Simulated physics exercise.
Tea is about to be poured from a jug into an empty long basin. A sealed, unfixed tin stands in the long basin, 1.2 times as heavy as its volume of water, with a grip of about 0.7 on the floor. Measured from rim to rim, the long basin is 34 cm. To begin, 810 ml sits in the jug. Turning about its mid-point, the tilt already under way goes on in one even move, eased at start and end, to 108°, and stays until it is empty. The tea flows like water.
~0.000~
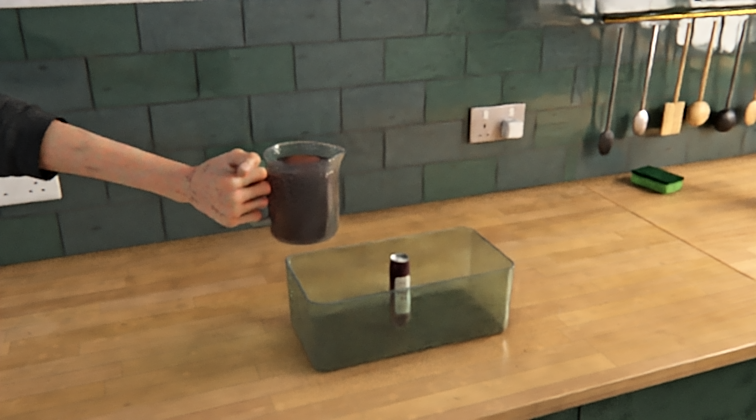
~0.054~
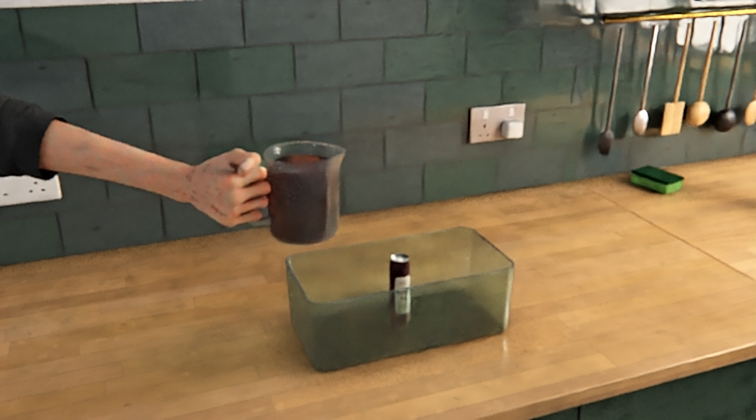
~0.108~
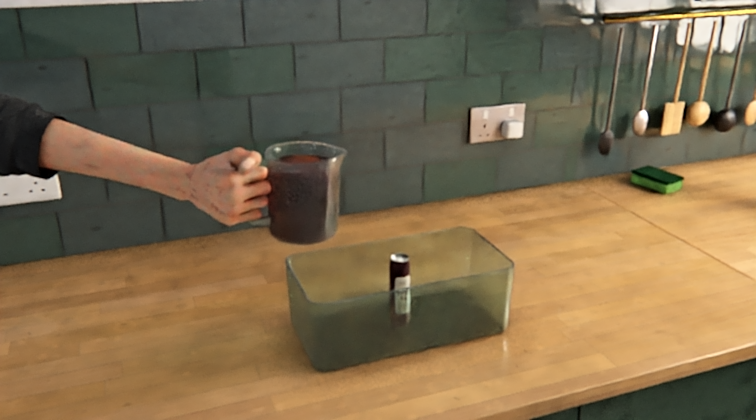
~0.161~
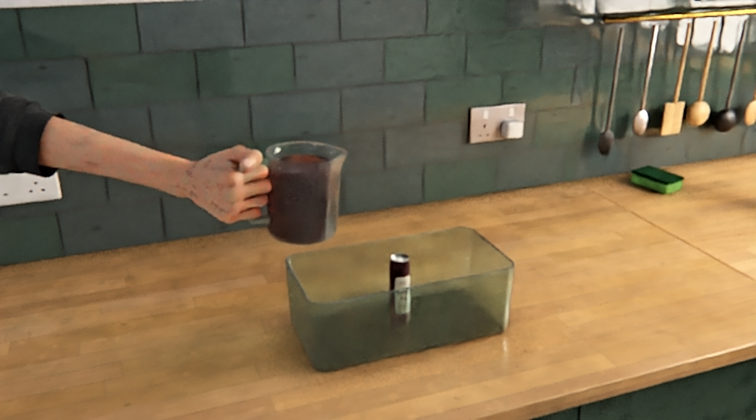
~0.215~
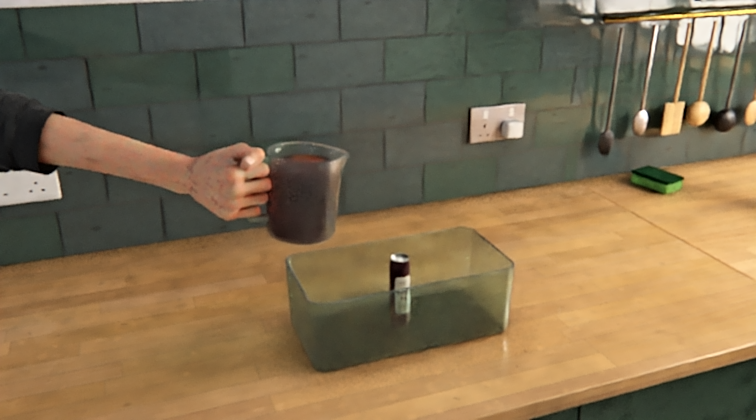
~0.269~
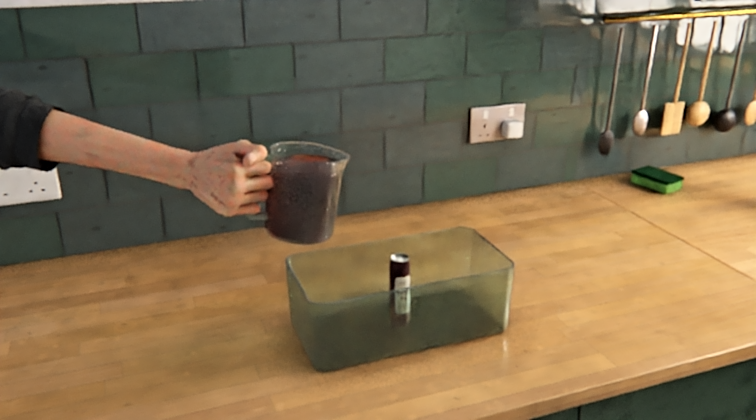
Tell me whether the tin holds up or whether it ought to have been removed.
I'd say it will come down.
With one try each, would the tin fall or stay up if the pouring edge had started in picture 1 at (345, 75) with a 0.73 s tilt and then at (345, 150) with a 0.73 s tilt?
Try 1: Still standing; try 2: Tipped over.
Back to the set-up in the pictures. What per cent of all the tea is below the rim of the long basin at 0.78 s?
Around 3 percent.
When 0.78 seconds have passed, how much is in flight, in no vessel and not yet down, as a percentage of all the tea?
Near 12 in a hundred.
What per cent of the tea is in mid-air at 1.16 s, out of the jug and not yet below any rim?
I'd put it at about 18 per cent of the liquid.
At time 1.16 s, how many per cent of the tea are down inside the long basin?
My estimate is about 52 percent.
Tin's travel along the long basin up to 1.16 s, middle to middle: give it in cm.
Its middle sits about 0 cm from the start.
By 0.78 s the tilt is 59° and 84 per cent is still to pour; the tin stands where it began.
By 1.16 s the tilt is 96° and 30 per cent is still to pour; the tin stands where it began.
By 1.55 s the tilt is 108° and 1 per cent is still to pour; the tin lies on its side.
By 1.98 s the tilt is 108° and 0 per cent is still to pour; the tin lies on its side.
At rest the tin lies on its side.
